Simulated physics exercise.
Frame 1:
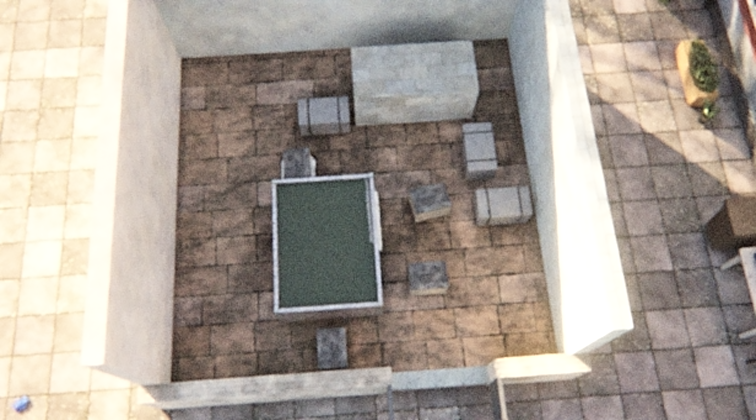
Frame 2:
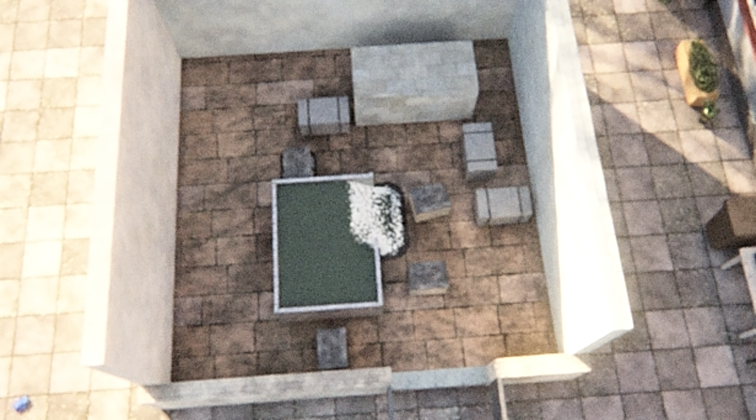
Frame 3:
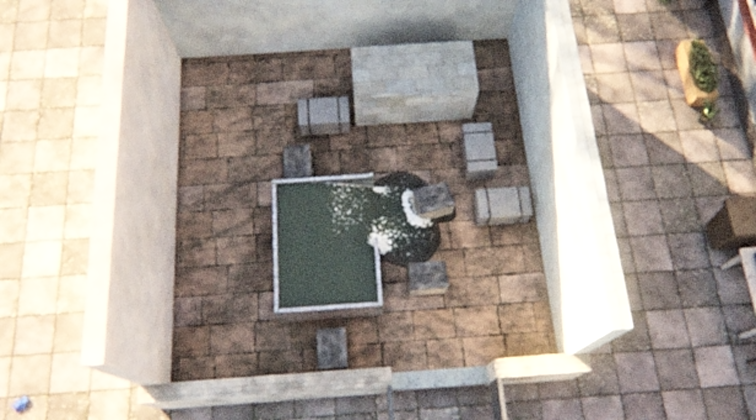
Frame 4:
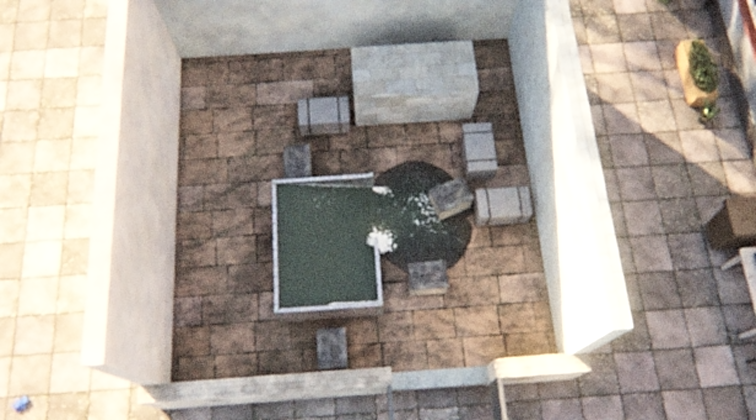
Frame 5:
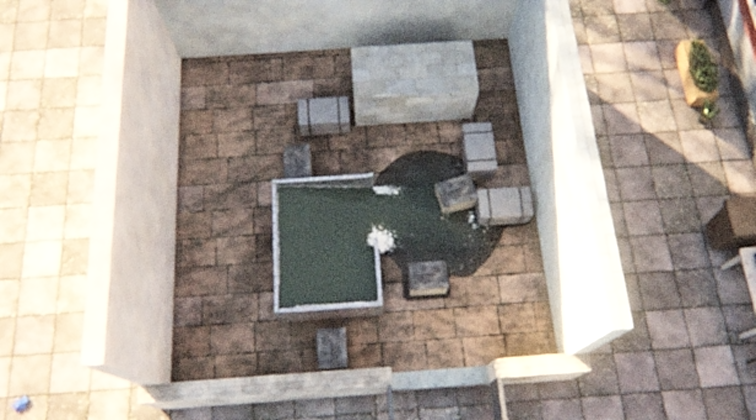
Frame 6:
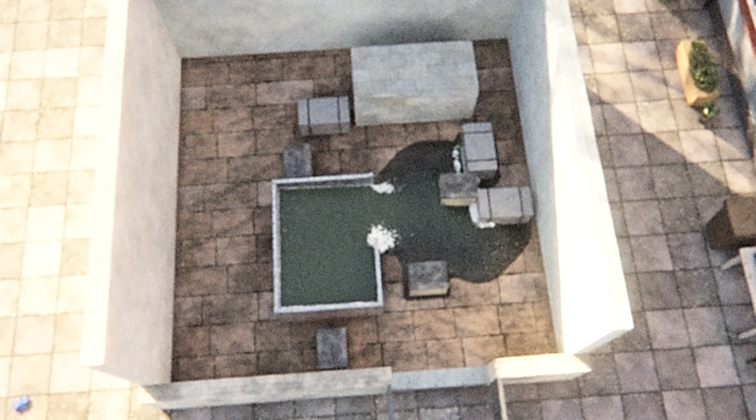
A walled back court paved in brownish stone is seen from high above, with paler paving outside, and the view stays still. Inside, a pale block stands by the back wall, small grey chests and blocks are scattered about, and a white-rimmed tank of dark green water sits left of centre. Water bursts foaming through the tank's right side and spreads rightward around the chests, pushing one small block right.
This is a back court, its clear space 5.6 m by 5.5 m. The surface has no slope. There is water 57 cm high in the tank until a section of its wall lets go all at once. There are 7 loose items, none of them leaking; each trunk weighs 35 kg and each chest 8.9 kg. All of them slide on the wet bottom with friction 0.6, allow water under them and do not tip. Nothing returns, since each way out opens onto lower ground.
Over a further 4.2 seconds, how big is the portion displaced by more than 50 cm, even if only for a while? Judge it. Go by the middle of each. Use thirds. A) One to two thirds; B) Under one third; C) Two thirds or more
One to two thirds (A).
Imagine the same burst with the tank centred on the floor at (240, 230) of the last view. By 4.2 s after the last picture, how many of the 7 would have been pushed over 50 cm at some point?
Then the count would be 4.
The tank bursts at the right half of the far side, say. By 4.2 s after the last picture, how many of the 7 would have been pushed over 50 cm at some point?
You'd get 2 in that case.
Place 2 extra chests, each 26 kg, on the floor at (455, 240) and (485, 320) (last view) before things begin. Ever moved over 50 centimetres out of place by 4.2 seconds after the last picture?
Above, above.
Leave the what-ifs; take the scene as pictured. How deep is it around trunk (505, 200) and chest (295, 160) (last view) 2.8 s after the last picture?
Close to 15 and 2 centimetres.
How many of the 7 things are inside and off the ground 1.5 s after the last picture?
Then: 3.
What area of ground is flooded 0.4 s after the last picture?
I'd estimate close to 8.0 m2.
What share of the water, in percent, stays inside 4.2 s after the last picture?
Close to 98 in a hundred parts remain.
Then, 0.4 s after the last picture 1 of 7 are over 50 cm from their spots; 1 afloat.
Then, 1.5 s after the last picture 2 of 7 are over 50 cm from their spots; 3 afloat.
Then, 2.8 s after the last picture 2 of 7 are over 50 cm from their spots; 3 afloat.
Then, 4.2 s after the last picture 3 of 7 are over 50 cm from their spots, and 3 have been at some point; 2 afloat.
